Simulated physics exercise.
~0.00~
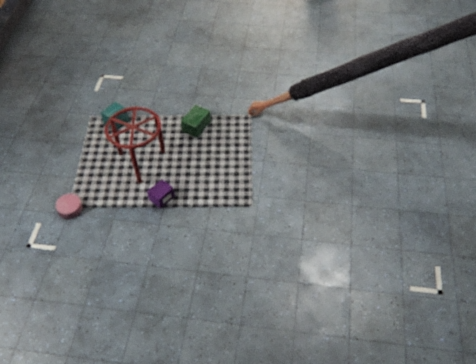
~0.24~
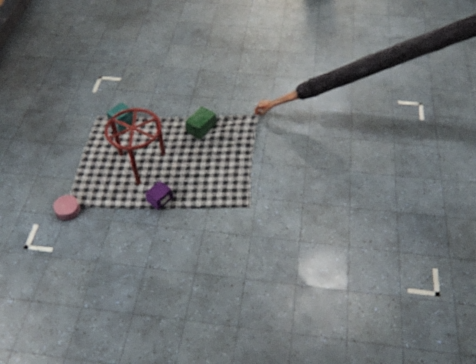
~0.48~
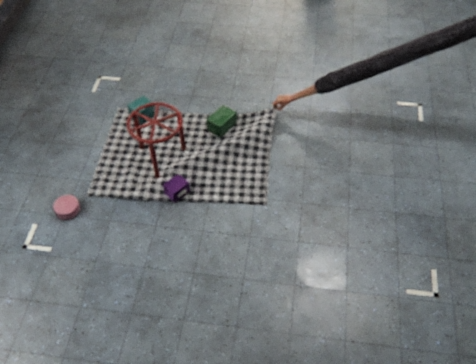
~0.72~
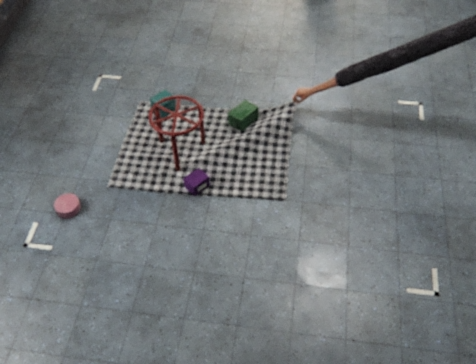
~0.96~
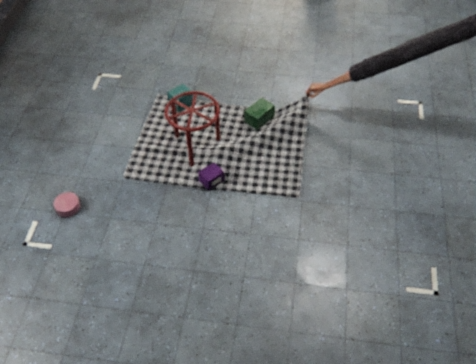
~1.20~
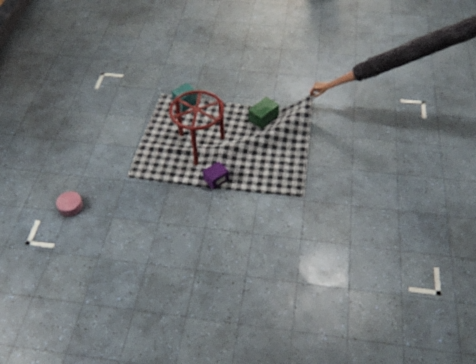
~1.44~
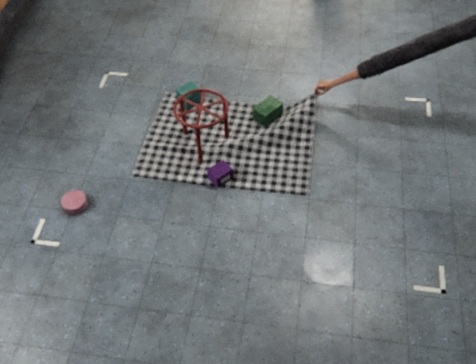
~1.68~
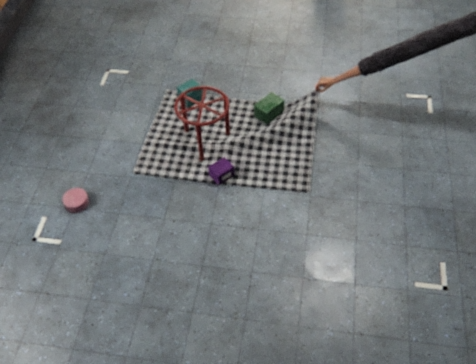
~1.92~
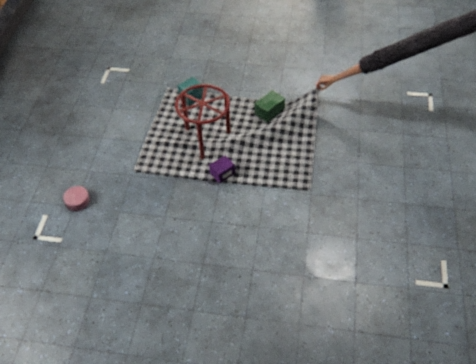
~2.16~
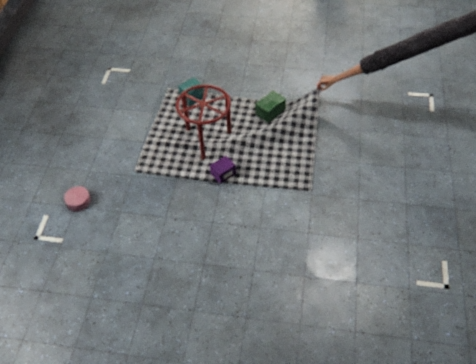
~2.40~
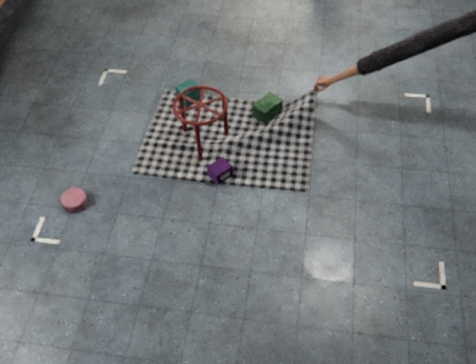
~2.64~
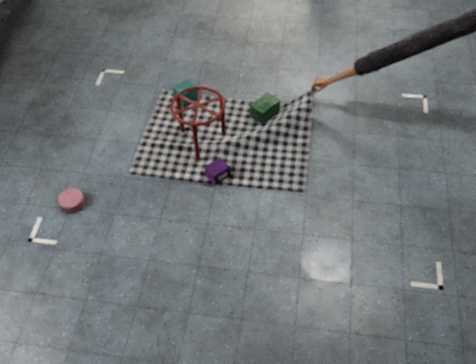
Checkered rug being pulled right by a dark-sleeved arm, carrying crates, carton and red stool, then resting as pink tub stays behind.
